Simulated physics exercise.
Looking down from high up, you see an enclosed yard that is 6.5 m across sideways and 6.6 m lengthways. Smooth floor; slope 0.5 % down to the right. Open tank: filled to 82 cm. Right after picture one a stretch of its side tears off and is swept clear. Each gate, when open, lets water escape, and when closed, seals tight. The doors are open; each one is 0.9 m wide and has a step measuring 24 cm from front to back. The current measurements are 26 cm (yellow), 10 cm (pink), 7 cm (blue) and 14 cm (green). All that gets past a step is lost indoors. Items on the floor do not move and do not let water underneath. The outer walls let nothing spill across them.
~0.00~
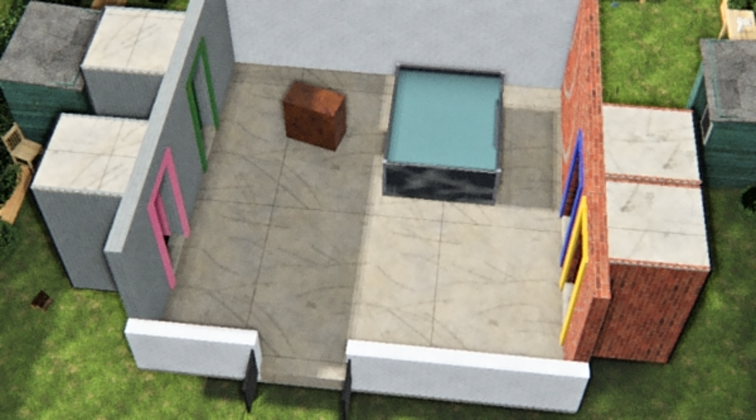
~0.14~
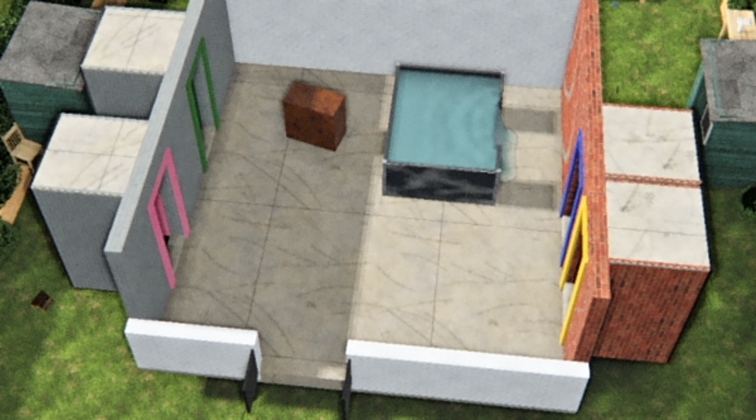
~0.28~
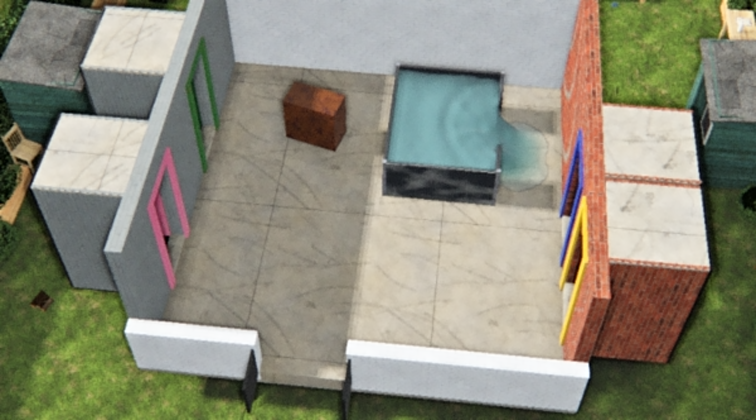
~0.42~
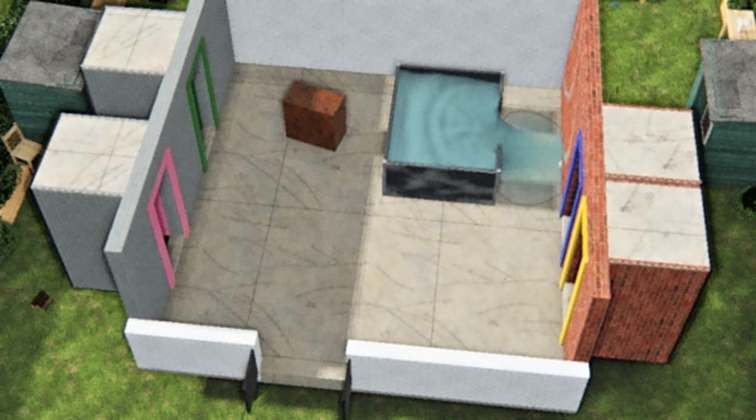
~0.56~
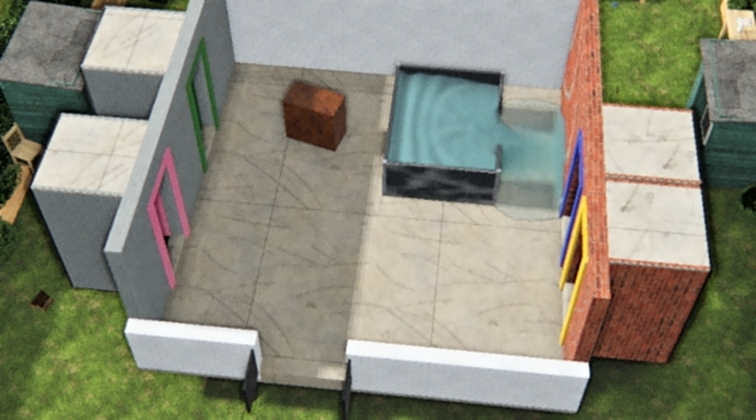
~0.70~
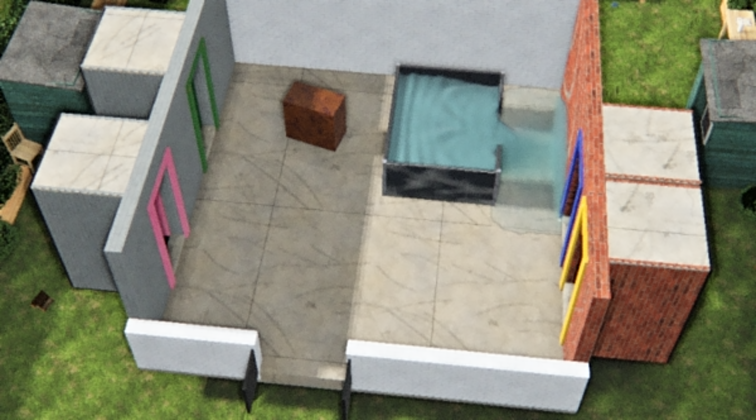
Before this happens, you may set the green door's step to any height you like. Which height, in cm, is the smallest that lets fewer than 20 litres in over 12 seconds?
The smallest is roughly 6 cm.
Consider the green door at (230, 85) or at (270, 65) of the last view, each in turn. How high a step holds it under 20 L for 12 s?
First place around 22 cm, second around 14.0 cm.
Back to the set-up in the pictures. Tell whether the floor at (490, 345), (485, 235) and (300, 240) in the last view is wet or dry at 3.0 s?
In that order: Flooded, wet, dry.
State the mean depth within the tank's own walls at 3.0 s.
Averaged depth comes out at about 36 cm.
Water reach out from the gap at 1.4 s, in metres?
Close to 3.8 metres, I'd say.
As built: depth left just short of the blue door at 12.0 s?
Lab note: Depth approx. 9.0 cm.
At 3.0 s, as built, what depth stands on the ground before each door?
Depths in cm - yellow: 6, pink: 0, blue: 12, green: 0.
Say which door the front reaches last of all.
It's the pink one.
After 1.4 s water covers 15 % of the floor, deepest (67 cm) near (561, 93); it has not reached the green door.
After 3.0 s water covers 50 % of the floor, deepest (38 cm) near (561, 93); it has not reached the green door.
After 12.0 s water covers 100 % of the floor, deepest (13 cm) near (563, 388); 5 cm at the green door, 0 litres in over its 14 cm step.
At the green door as built, the water arrived by 3.7 s and peaked near 10 cm at 4.4 s.
With a step of 5 cm, 30 litres would have come in within the 12 s; with 7 cm, 11 litres. So under 20 litres takes about 6 cm.
